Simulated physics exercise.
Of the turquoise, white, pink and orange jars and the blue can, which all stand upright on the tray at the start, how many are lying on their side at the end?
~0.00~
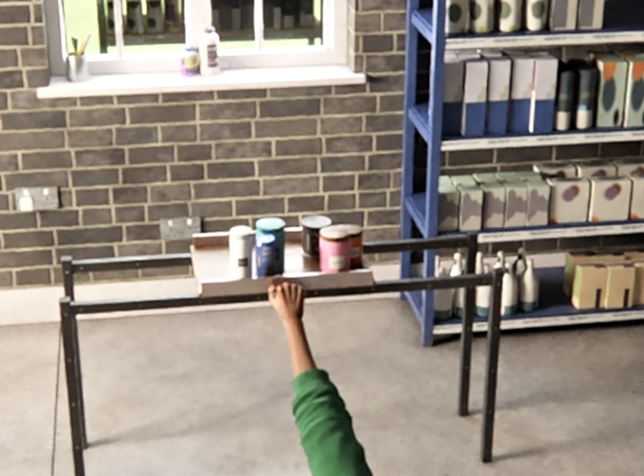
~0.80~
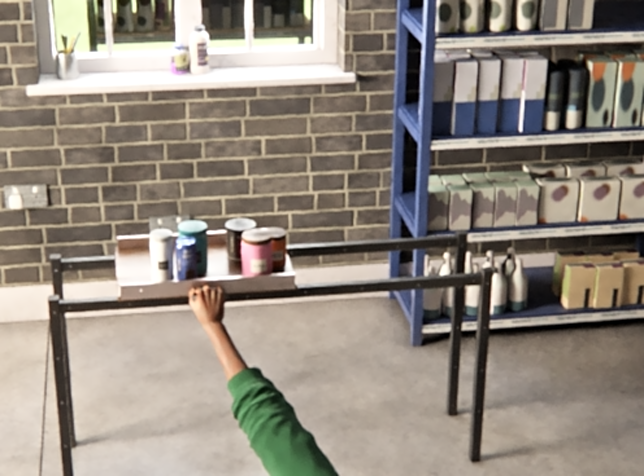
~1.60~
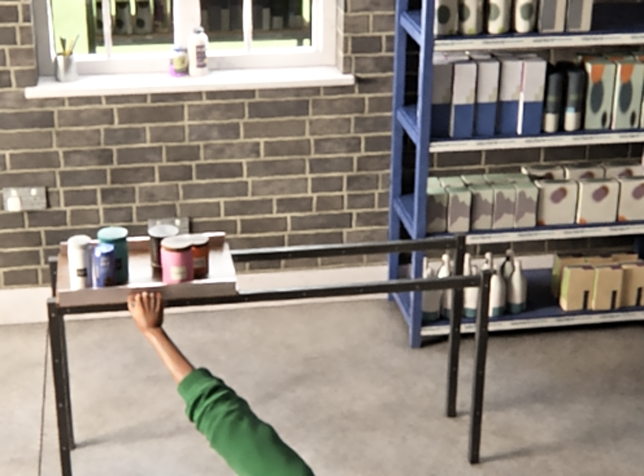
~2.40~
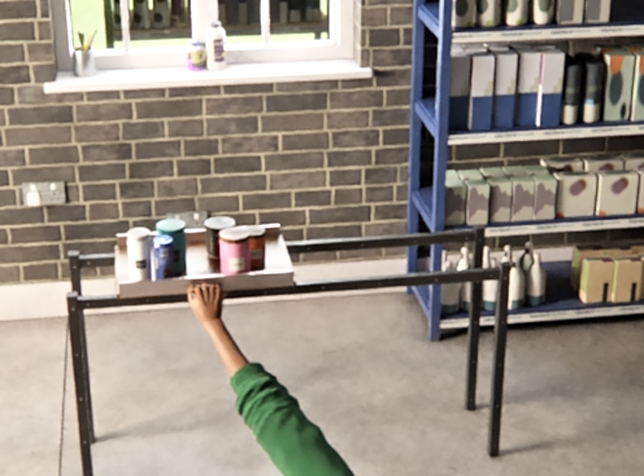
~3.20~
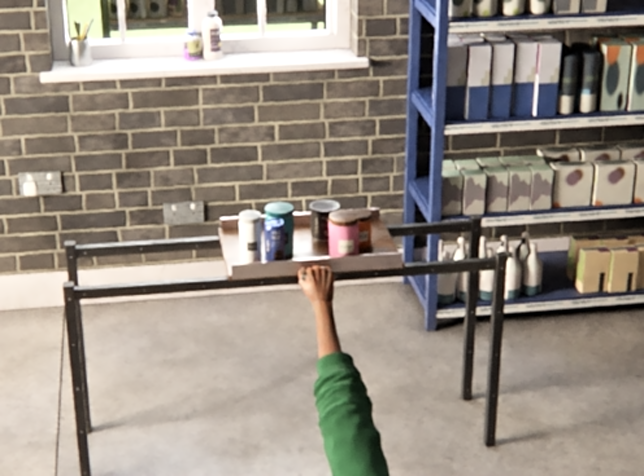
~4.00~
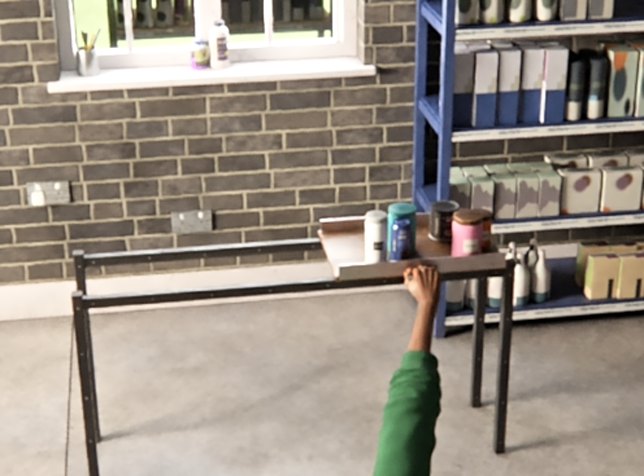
None of them are lying on their side at the end. All five are still upright on the tray.
